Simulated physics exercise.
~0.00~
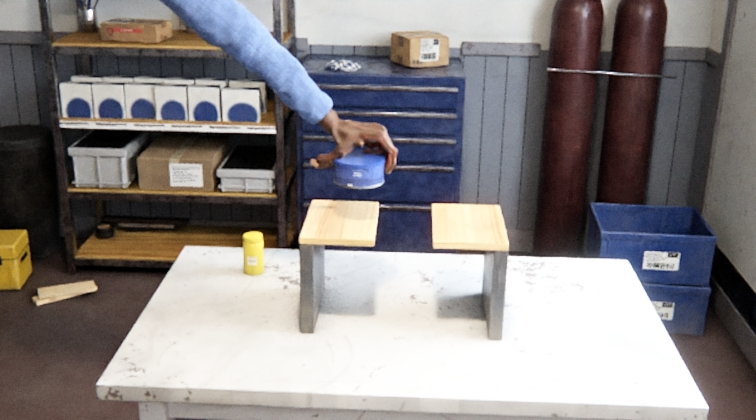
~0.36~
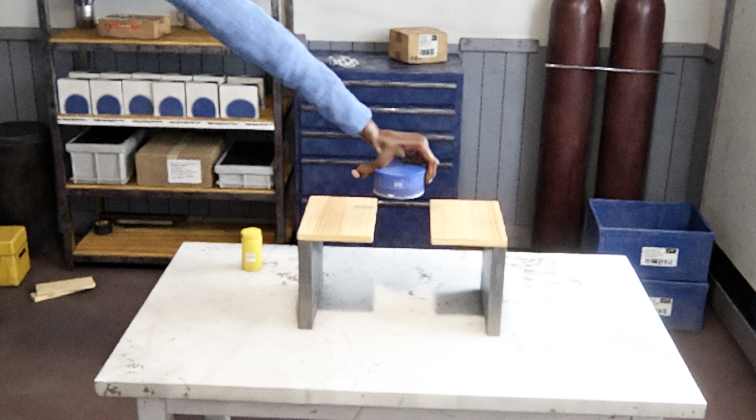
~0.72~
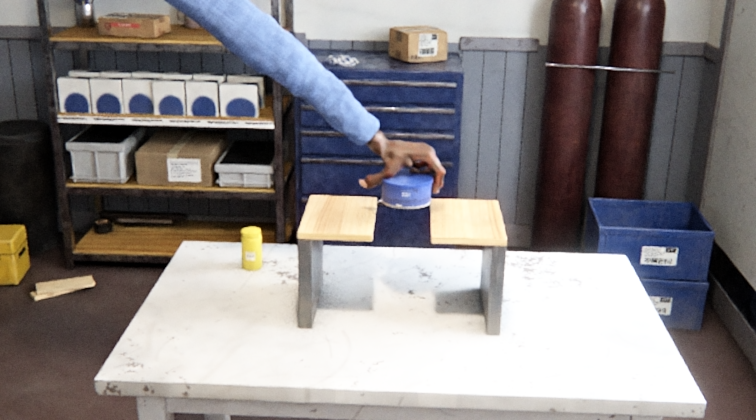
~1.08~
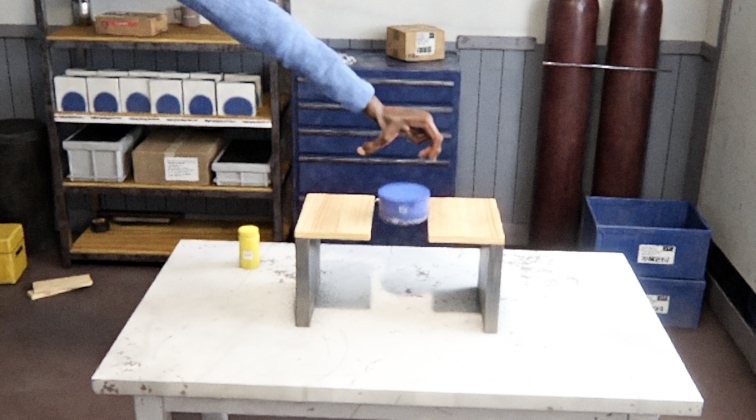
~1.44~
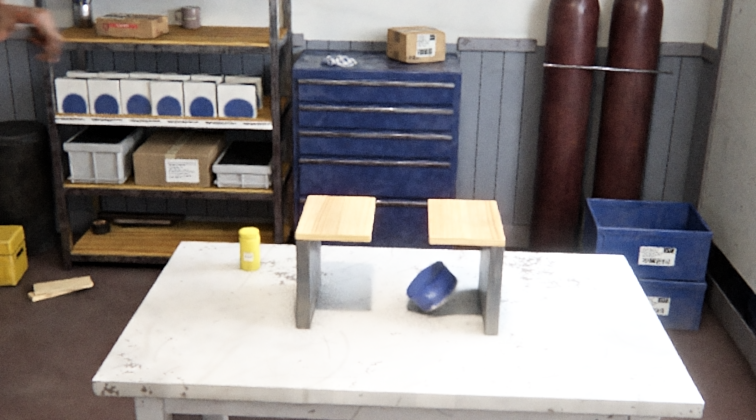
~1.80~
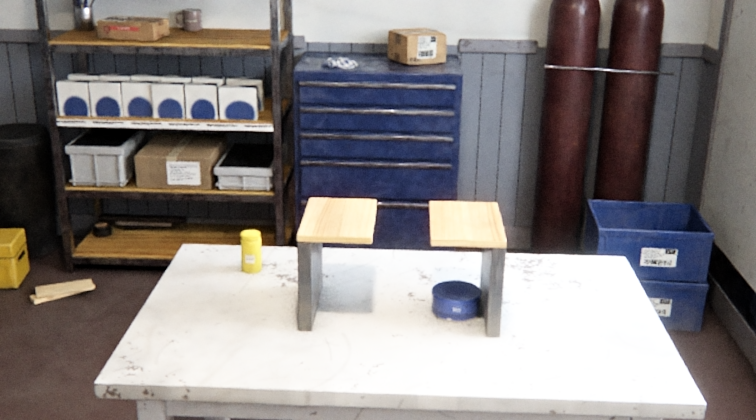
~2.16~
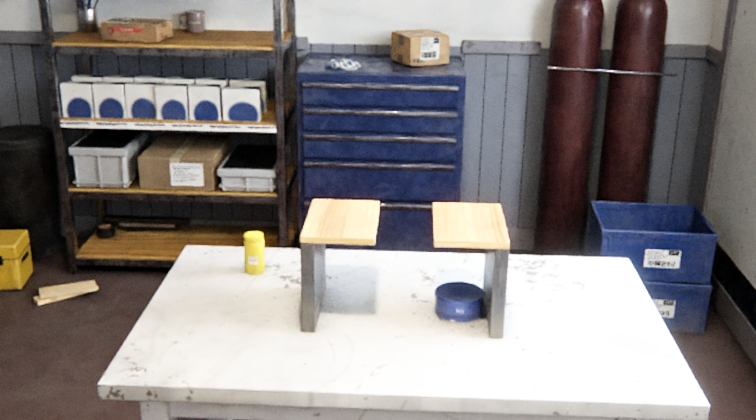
A blue tub is held by a hand above the gap between two light wooden ledges on grey supports, which stand on a white table in a workshop seen from the front and slightly above, the view swaying a little. A yellow shaker stands to the left, with shelves, blue drawers and dark red cylinders behind. The blue-sleeved arm moves the tub right and lowers it into the gap. The hand lets go and withdraws to the left. The tub drops through, tipping onto its side, then settles on the tabletop beside the right support, while the shaker stays put.
